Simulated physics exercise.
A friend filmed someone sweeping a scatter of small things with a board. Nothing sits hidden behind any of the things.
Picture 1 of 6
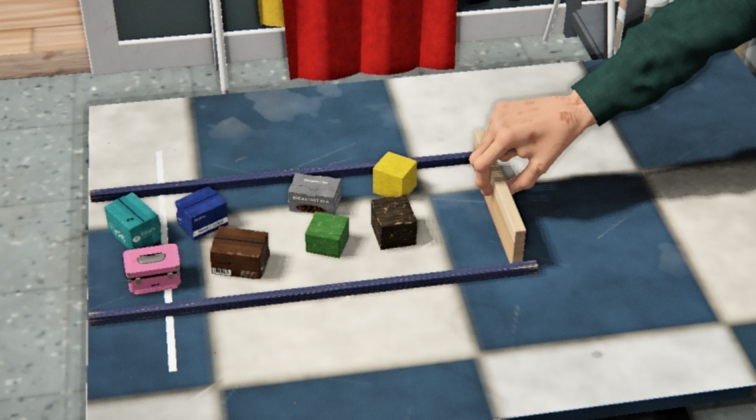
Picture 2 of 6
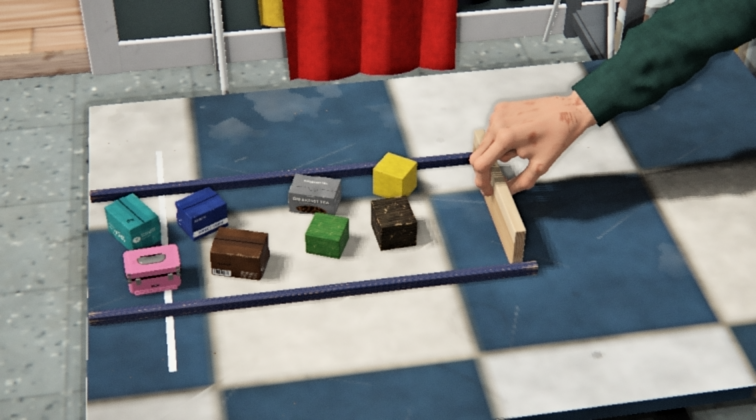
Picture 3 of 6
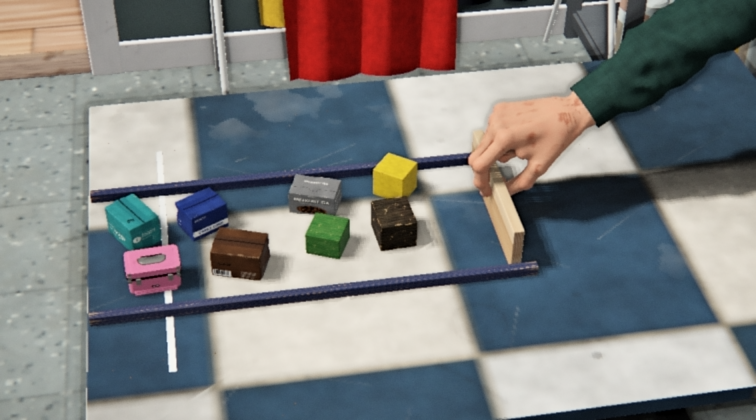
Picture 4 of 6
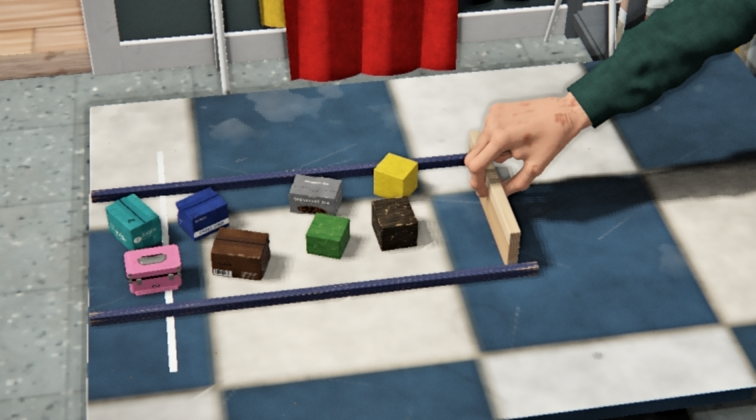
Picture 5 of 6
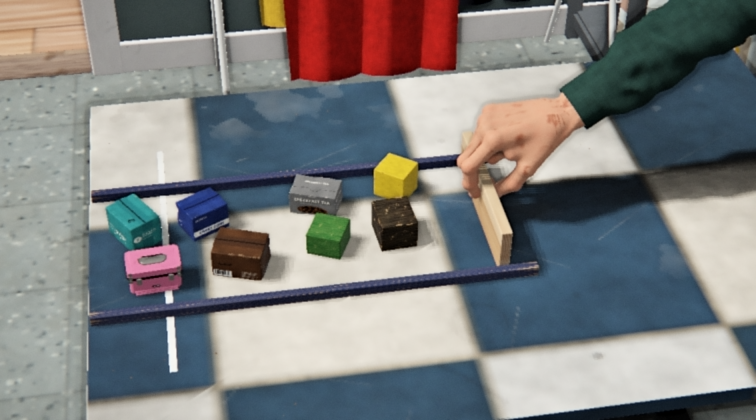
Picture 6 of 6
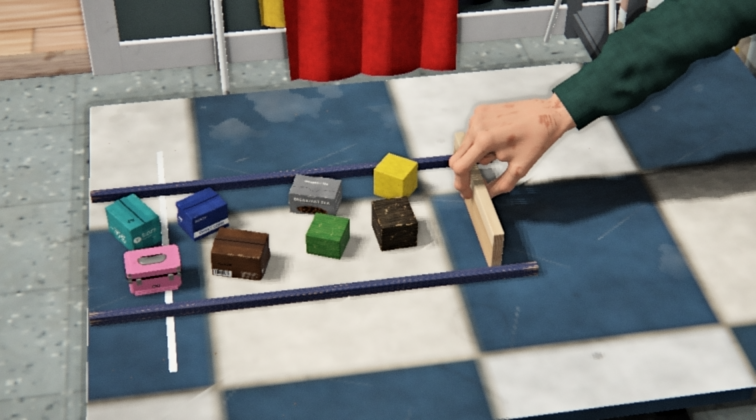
On a checkered tabletop, a hand slides a wooden board slightly left between two dark rails while the scattered colourful blocks stay still.
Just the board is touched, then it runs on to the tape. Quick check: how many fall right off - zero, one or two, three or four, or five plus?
Three to four lost.
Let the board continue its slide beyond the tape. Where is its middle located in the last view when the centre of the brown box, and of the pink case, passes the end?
(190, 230) and (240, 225), roughly.
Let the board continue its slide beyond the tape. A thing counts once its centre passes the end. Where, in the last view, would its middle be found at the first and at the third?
(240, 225), later (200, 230).
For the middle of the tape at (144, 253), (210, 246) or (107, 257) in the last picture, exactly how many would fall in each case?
Tallies in the order given: 5, 2, 6.
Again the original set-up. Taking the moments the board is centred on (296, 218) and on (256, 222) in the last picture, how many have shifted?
First 7, then 8.
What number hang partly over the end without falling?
The total would be 1.
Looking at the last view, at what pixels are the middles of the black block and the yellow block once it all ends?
The black block comes to rest at (146, 250), and the yellow block comes to rest at (146, 212).
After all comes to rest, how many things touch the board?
2 in contact.
A little later, none off yet; turquoise box at rest near (134, 224); pink case at rest near (154, 271); blue box at rest near (202, 214).
Next, none off yet; turquoise box at rest near (134, 224); pink case at rest near (152, 271); blue box shifted a little near (188, 215).
Later still, none off yet; turquoise box tilted well over near (66, 238); pink case tilted well over near (60, 303); blue box shifted well along near (110, 222).
When it is over, the number that fall off is three or four; down, brown box, blue box, pink case and turquoise box.
